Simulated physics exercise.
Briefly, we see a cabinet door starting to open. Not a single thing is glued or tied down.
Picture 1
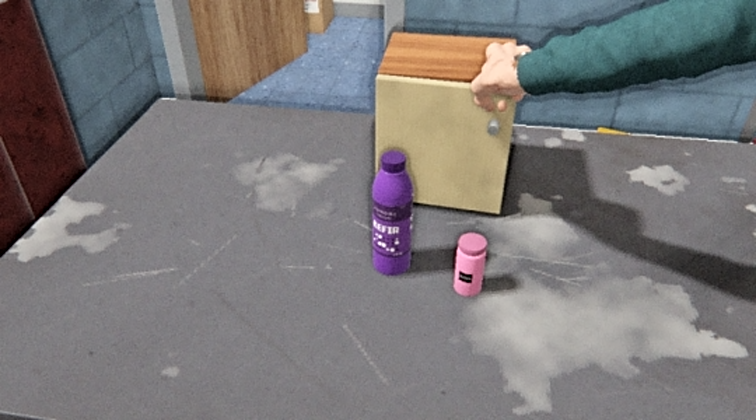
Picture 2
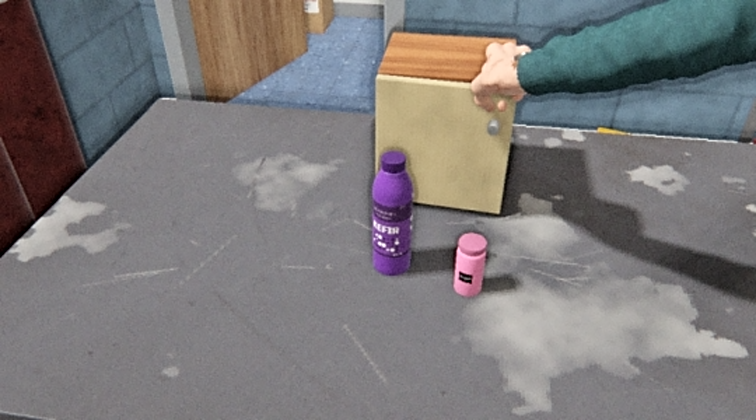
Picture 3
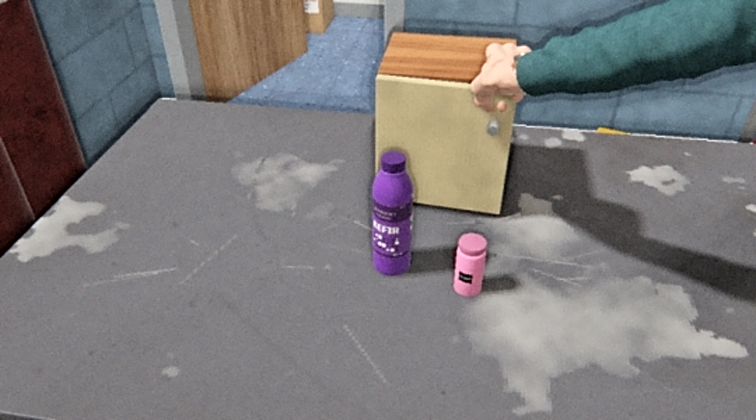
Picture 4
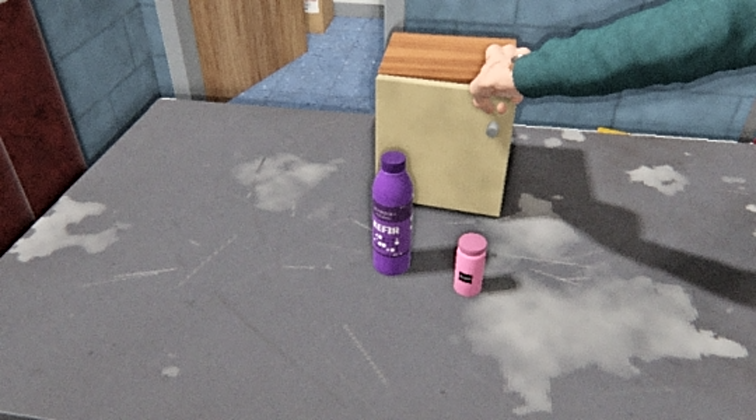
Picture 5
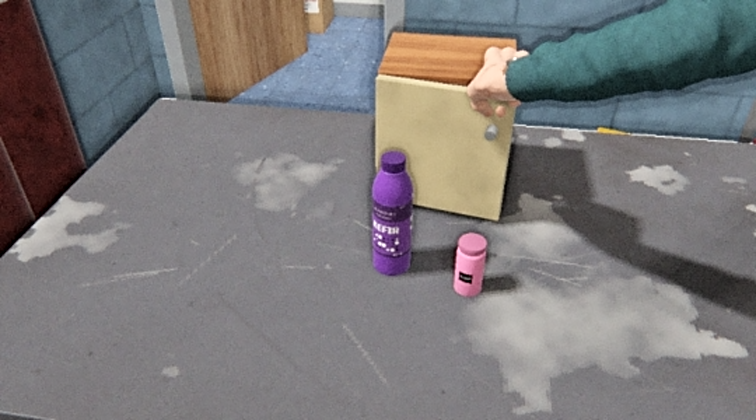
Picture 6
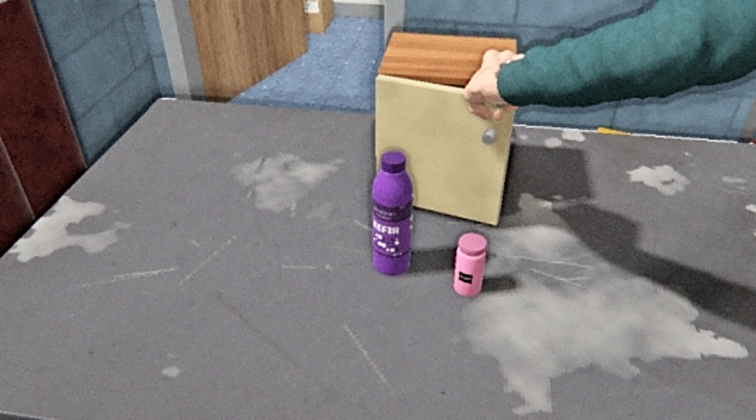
A hand at the cabinet's top edge slowly pulls its pale door slightly open.
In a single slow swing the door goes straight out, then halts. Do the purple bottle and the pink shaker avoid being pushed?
In the end purple bottle: In the way; pink shaker: Clear.
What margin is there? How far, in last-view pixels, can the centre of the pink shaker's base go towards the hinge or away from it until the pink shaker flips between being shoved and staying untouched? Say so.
Push it left around 12 pixels and you reach the switch.
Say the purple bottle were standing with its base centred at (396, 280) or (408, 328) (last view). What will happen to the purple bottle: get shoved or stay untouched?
Well, on the first go it gets bumped away, and on the second it is passed by.
Then, 1.32 s past the last view, door 71° open; purple bottle travelled a little near (375, 217); pink shaker at rest near (470, 265).
Finally, the purple bottle is pushed along, near (336, 217); the pink shaker remains where it is, near (470, 265).
